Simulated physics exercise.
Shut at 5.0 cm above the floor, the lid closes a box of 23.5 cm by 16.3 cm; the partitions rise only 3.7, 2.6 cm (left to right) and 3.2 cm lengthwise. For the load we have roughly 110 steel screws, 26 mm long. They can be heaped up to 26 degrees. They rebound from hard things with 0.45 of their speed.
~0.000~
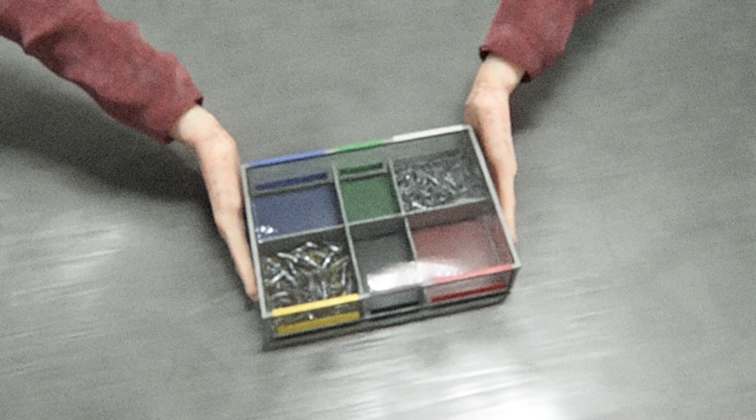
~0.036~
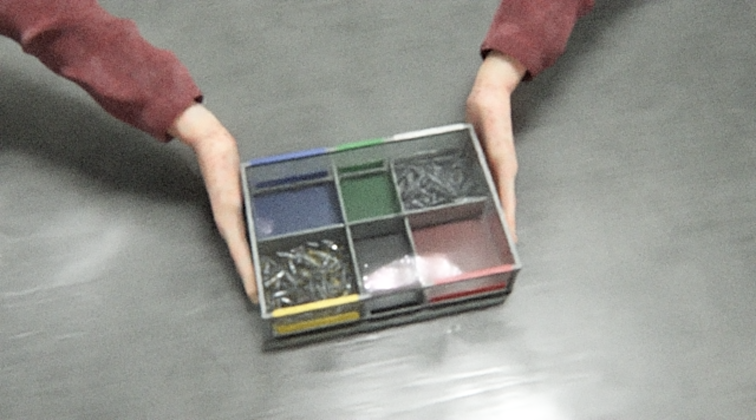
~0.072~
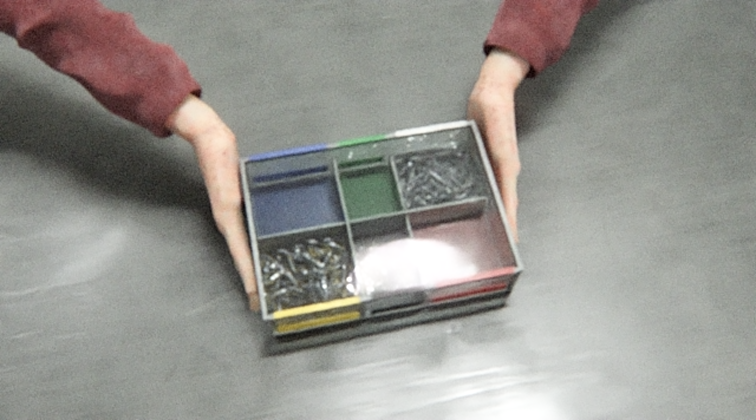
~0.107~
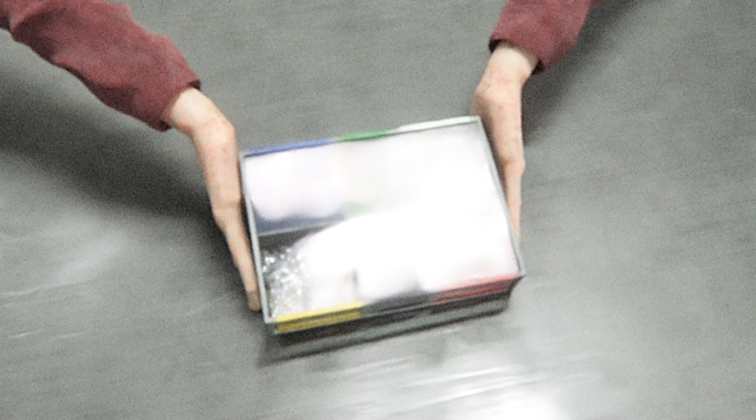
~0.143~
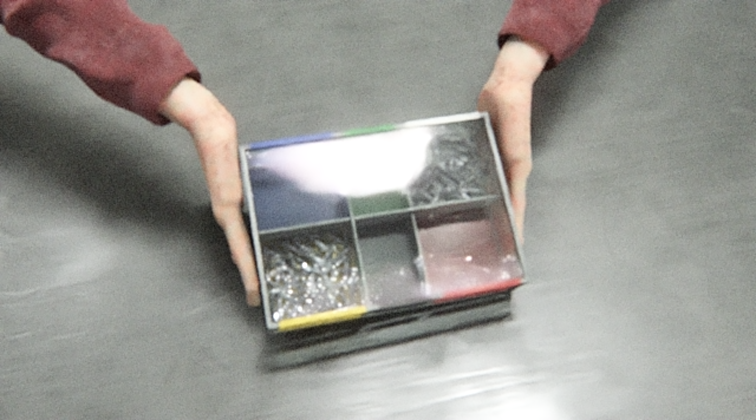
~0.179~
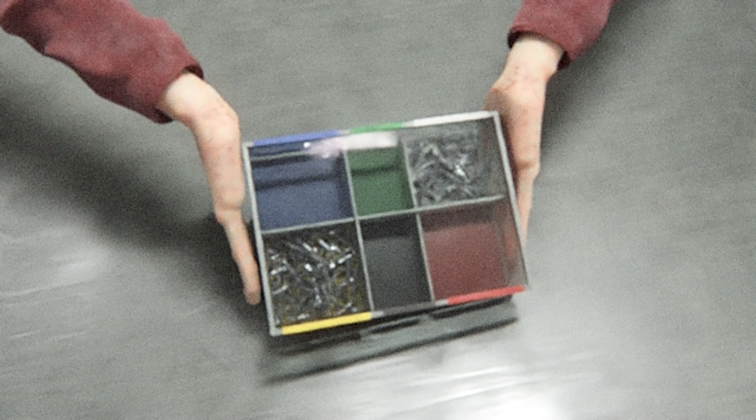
At first, two hands hold a clear-lidded box of coloured compartments, with small metal pieces in the yellow and white ones, nearly flat above a grey surface. Then the hands gradually tilt it, a bright glare sweeping across the lid and fading, while the pieces stay in their compartments.
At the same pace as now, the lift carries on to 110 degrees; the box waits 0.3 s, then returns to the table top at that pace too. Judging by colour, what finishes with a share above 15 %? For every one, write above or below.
Red above, blue below, green below, yellow above, white below, black below.
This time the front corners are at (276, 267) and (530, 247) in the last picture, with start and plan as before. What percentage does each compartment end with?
In per cent, the final split is red 0, blue 0, green 0, yellow 50, white 50, black 0.
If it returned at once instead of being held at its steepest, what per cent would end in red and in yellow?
Final amounts would be red 25% and yellow 60%.
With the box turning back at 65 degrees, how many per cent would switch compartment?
5 %.
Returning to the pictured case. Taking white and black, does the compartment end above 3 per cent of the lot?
As for white, correct, and as for black, not so.
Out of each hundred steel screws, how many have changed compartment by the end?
That comes to close to 35 percent.
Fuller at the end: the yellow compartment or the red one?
Result: Yellow has more.
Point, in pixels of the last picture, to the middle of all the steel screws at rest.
Roughly pixel (345, 296).
After 0.83 s, tilt 110 degrees; red 25 %, yellow 60 %, white 10 %.
Then, at 1.26 s, tilt 62 degrees; red 30 %, yellow 60 %, white 10 %.
Then, at 1.77 s, tilt 0 degrees; red 30 %, yellow 60 %, white 5 %.
At rest (2.3 s), red 30 %, blue 0 %, green 0 %, yellow 60 %, white 5 %, black 0 %.
